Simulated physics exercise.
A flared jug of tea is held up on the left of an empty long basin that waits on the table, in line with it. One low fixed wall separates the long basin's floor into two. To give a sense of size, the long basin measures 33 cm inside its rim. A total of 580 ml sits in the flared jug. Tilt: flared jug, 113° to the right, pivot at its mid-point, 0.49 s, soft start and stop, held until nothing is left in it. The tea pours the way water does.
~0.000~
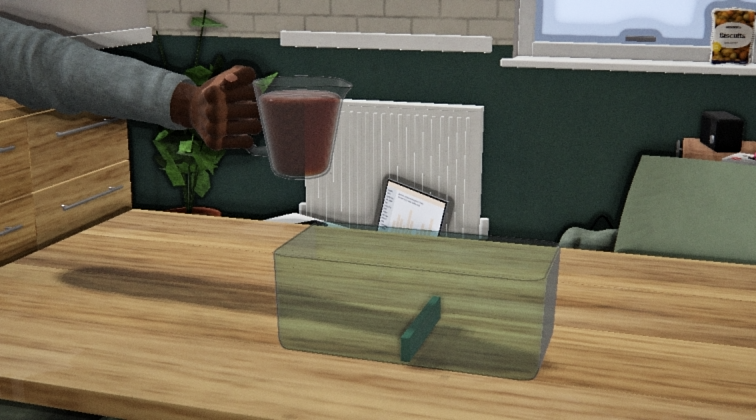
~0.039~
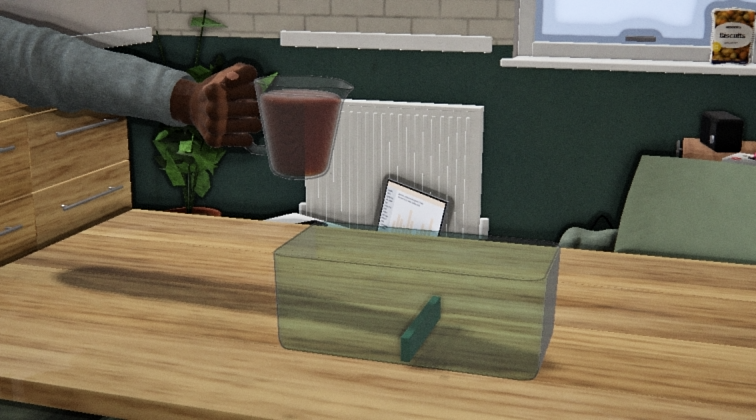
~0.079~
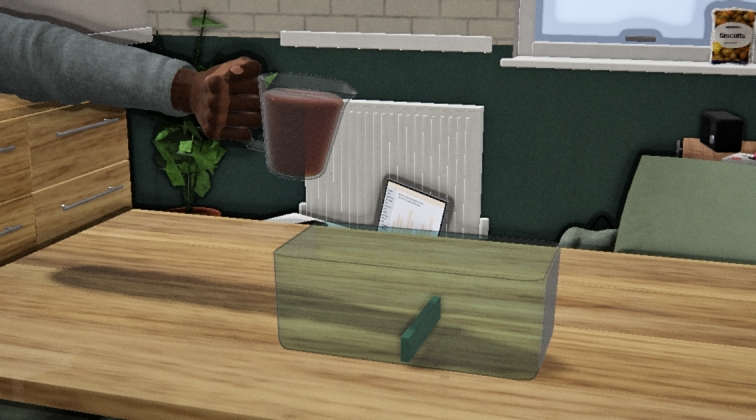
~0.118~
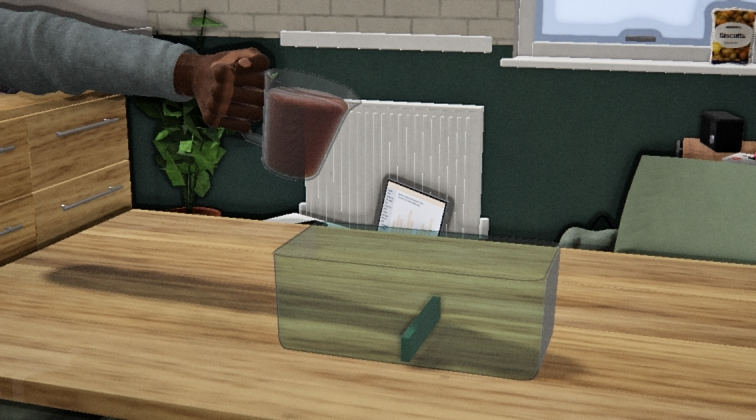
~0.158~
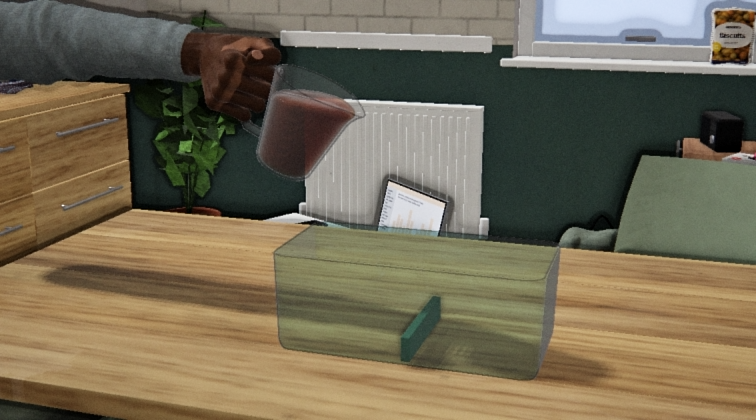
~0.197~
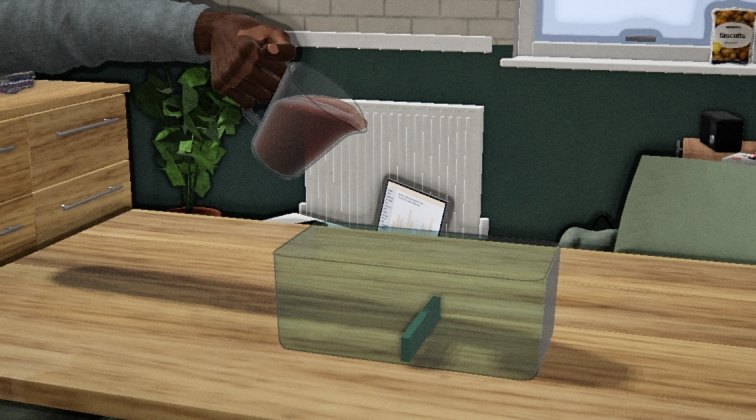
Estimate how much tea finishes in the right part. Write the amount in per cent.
I would say 18 per cent.
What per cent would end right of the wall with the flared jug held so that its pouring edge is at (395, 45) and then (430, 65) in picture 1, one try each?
Around 80 per cent first, around 80 per cent next.
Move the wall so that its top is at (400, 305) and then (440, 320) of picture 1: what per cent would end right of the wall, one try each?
The first try gives 35 percent and the second 15 percent.
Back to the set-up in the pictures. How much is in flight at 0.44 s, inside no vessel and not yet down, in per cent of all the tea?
Near 30 per cent at that moment.
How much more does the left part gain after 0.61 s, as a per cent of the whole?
Roughly 1 percent.
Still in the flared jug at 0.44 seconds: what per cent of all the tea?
Near 34 in a hundred.
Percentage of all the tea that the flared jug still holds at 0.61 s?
I reckon near 3 per cent still sits there.
By 0.44 s the tilt is 109° and 34 per cent is still to pour, 32 is left of the wall and 4 right of it.
By 0.61 s the tilt is 113° and 3 per cent is still to pour, 76 is left of the wall and 10 right of it.
By 0.79 s the tilt is 113° and 0 per cent is still to pour, 77 is left of the wall and 16 right of it.
By 0.99 s the tilt is 113° and 0 per cent is still to pour, 76 is left of the wall and 18 right of it.
At rest 76 per cent lies left of the wall, 18 right of it and 6 outside.
